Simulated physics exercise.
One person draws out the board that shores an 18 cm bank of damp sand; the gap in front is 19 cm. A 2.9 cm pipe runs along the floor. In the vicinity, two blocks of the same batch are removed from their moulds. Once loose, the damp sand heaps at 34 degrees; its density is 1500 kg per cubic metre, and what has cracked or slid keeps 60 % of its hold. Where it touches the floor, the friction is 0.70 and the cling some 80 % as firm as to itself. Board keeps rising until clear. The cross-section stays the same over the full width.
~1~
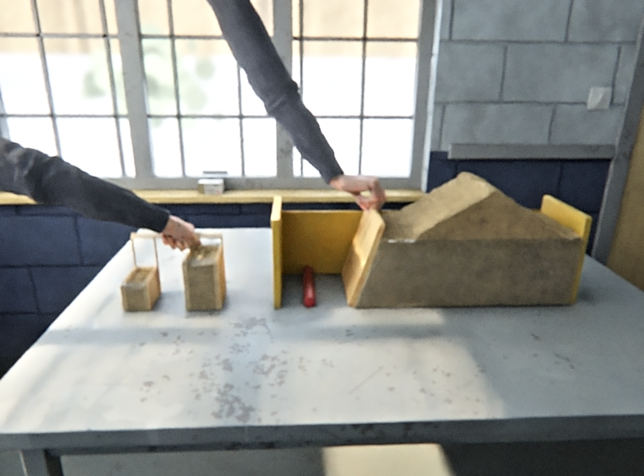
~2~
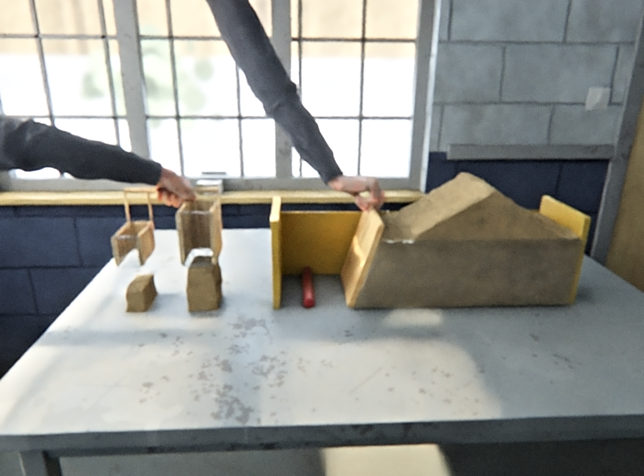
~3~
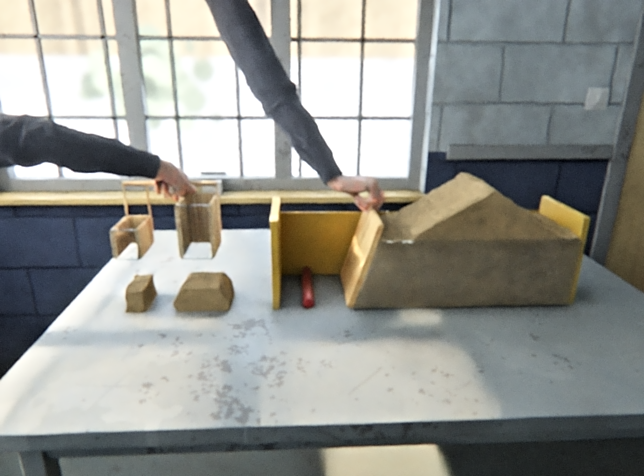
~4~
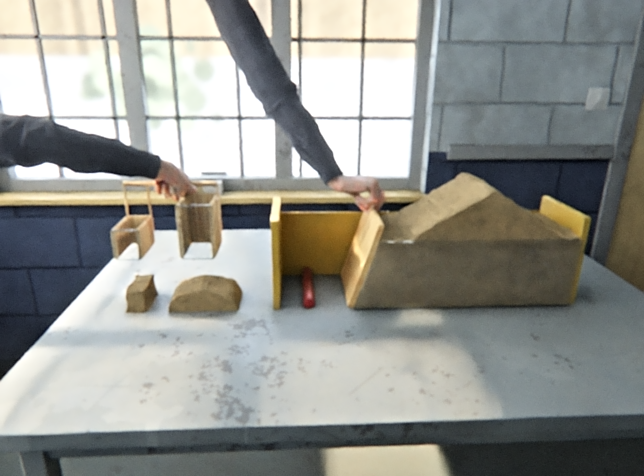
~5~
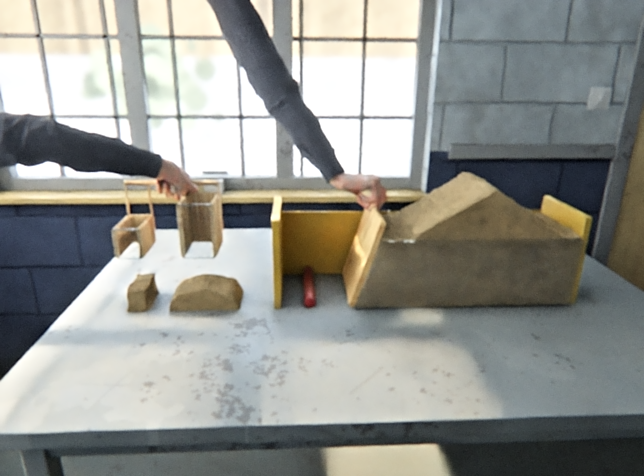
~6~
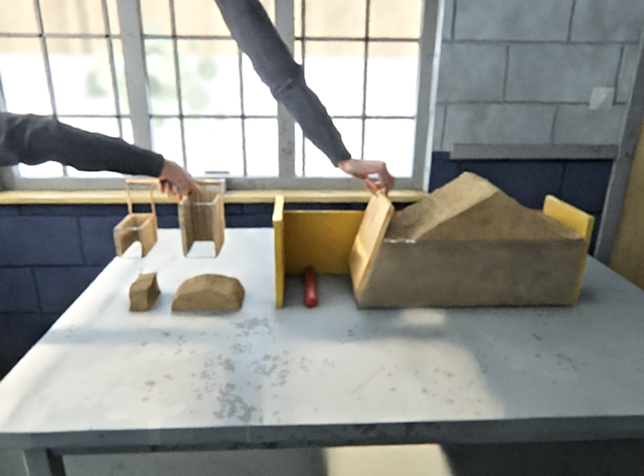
Hands lift two moulds off sand blocks, the taller block slumps, and the board shifts slightly.
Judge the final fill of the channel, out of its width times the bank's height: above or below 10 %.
My estimate: Greater than 10 per cent.
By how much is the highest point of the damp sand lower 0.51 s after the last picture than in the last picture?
The gap comes to about 0.0 centimetres.
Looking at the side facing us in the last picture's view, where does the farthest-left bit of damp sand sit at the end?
It sits close to (324, 300) in the last picture.
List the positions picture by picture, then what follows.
The first picture shows top of the board at (380, 240), not yet moved; highest point of the damp sand at (500, 193); test blocks 6.1 cm, 12 cm high (left to right).
The second picture shows top of the board at (380, 241), not yet moved; highest point of the damp sand at (499, 194); test blocks 6.0 cm, 11 cm high (left to right).
The third picture shows top of the board at (379, 241), not yet moved; highest point of the damp sand at (498, 194); test blocks 6.0 cm, 6.6 cm high (left to right).
The fourth picture shows top of the board at (380, 241), not yet moved; highest point of the damp sand at (499, 194); test blocks 6.0 cm, 5.7 cm high (left to right).
The fifth picture shows top of the board at (381, 239), moved 4 mm; highest point of the damp sand at (500, 193); test blocks 6.0 cm, 5.7 cm high (left to right).
The sixth picture shows top of the board at (389, 223), moved 4.5 cm; highest point of the damp sand at (502, 193); test blocks 6.0 cm, 5.7 cm high (left to right).
Another 0.24 s on from the sixth picture, the face still stands, with nothing on top of the pipe; the channel is 0 % full.
Another 0.51 s on from the sixth picture, the face still stands, with nothing on top of the pipe; the channel is 0 % full.
Another 0.78 s on from the sixth picture, the fallen stuff reaches 28 % of the way across, with nothing on top of the pipe; the channel is 11 % full.
Another 1.05 s on from the sixth picture, the fallen stuff reaches 44 % of the way across, with nothing on top of the pipe; the channel is 14 % full.
Another 1.11 s on from the sixth picture, at the end, the fallen stuff reaches 44 % of the way across, with nothing on top of the pipe; the channel is 14 % full.
